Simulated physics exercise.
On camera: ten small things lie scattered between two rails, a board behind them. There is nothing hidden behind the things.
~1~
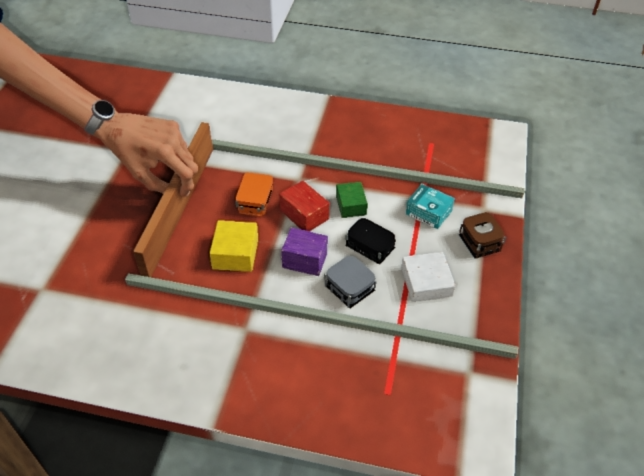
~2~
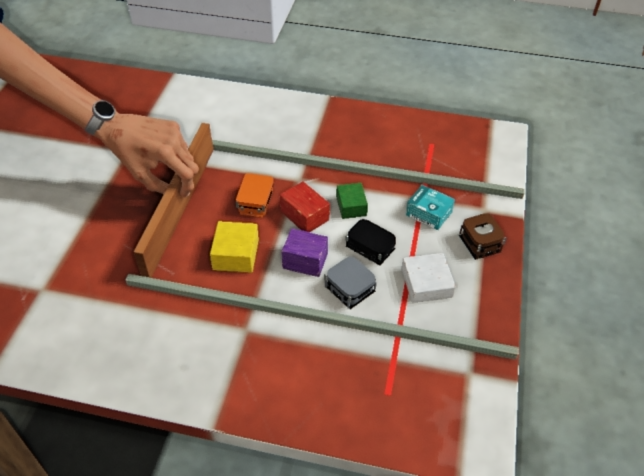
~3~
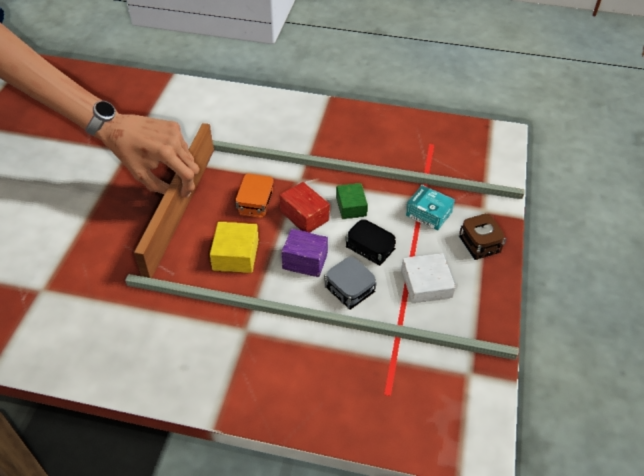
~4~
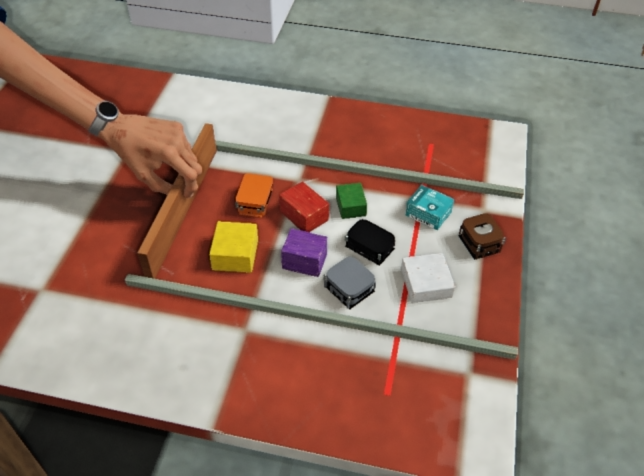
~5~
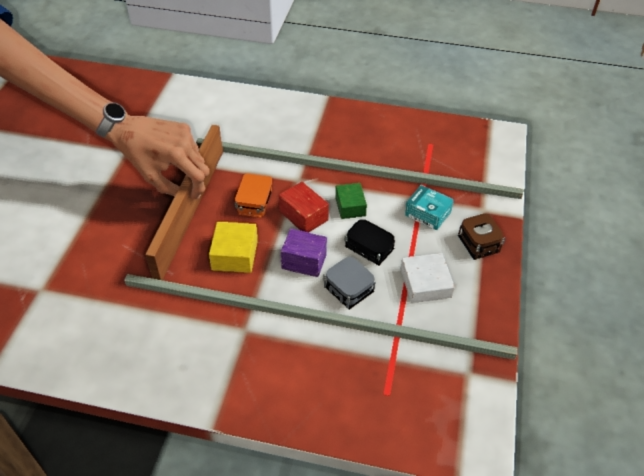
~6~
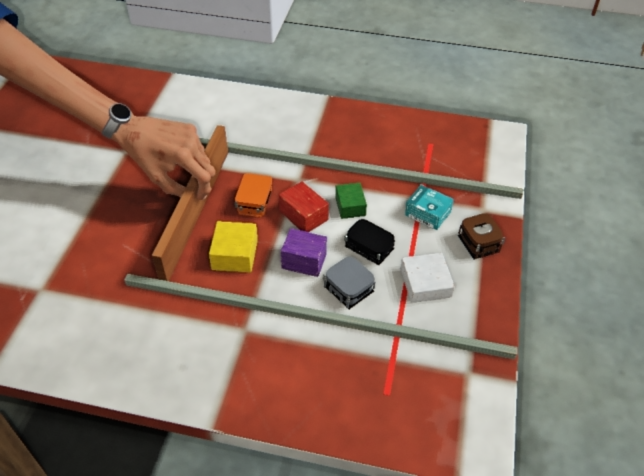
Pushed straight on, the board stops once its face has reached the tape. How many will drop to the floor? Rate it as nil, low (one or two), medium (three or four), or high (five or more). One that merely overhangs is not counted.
Nil.
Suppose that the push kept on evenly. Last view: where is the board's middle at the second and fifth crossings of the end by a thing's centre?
The first one at (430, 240), the next at (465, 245).
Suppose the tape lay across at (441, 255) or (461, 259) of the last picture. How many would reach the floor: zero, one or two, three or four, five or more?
In order: Three to four and either three or four.
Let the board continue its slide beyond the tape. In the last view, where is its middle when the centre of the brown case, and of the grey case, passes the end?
Roughly (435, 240); roughly (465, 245).
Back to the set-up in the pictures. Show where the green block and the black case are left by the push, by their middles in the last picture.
First at (436, 201); second at (500, 269).
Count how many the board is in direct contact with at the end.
3 of them.
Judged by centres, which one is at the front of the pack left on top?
The white block.
Soon after, none off yet; brown case at rest near (481, 236); white block at rest near (427, 277); turquoise box at rest near (429, 207).
Then, none off yet; brown case at rest near (481, 236); white block moved a little near (445, 286); turquoise box at rest near (429, 207).
Further on, none off yet; brown case at rest near (483, 236); white block moved about its own width near (483, 307); turquoise box moved a little near (445, 204).
At rest, the number that fall off is zero.
